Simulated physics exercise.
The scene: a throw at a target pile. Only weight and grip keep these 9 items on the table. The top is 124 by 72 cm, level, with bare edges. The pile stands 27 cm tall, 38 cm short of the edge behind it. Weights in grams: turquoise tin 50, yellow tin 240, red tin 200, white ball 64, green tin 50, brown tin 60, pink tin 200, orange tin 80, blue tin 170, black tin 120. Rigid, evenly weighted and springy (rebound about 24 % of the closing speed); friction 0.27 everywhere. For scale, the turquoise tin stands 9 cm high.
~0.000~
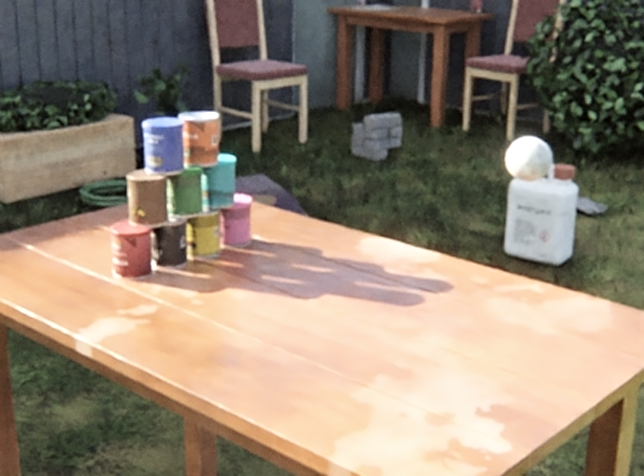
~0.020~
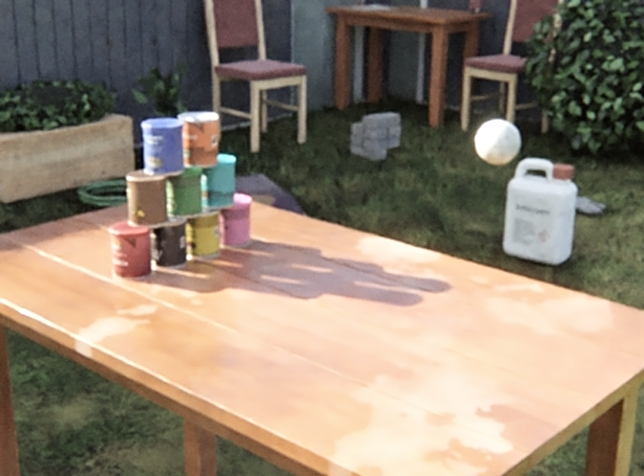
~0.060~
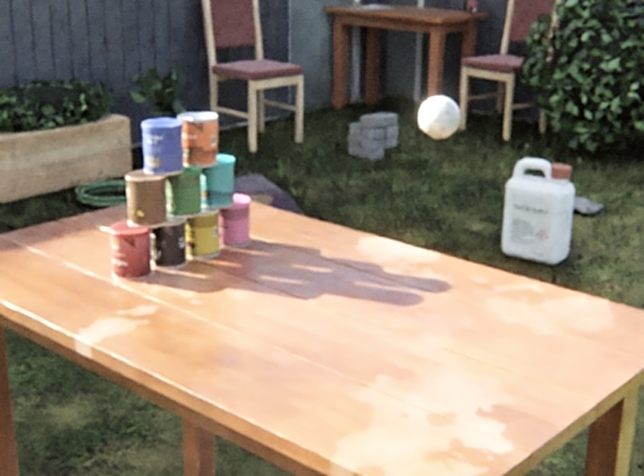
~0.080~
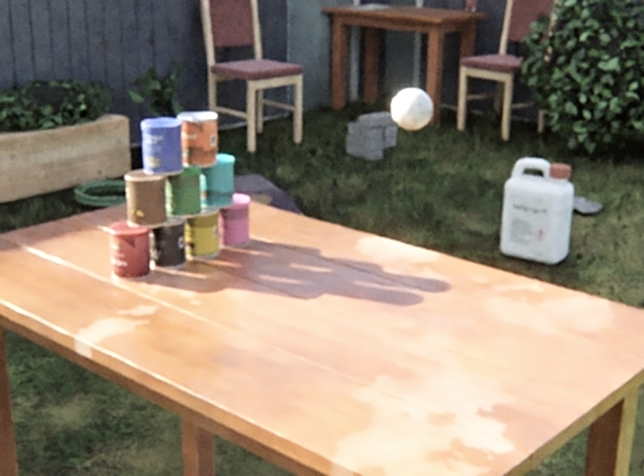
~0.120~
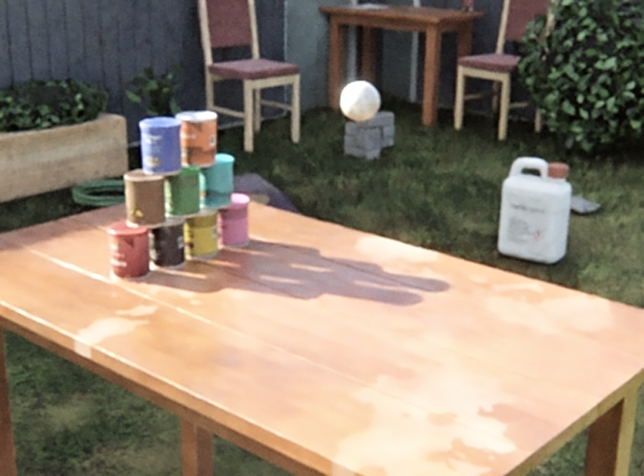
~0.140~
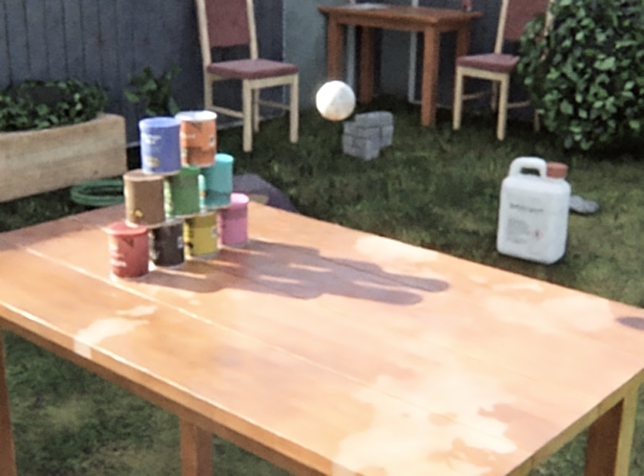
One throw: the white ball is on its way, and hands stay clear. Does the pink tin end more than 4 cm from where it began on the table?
The pink tin holds its spot.
Around 0.34 s, white ball near (152, 197).
Around 0.54 s, white ball near (61, 191).
Around 0.74 s, things are still on the move.
Around 0.94 s, pink tin resting near (230, 221).
Finally (1.0 s), all 9 still in place (within 4 cm). Final places as that camera would see them, pink tin near (230, 221).
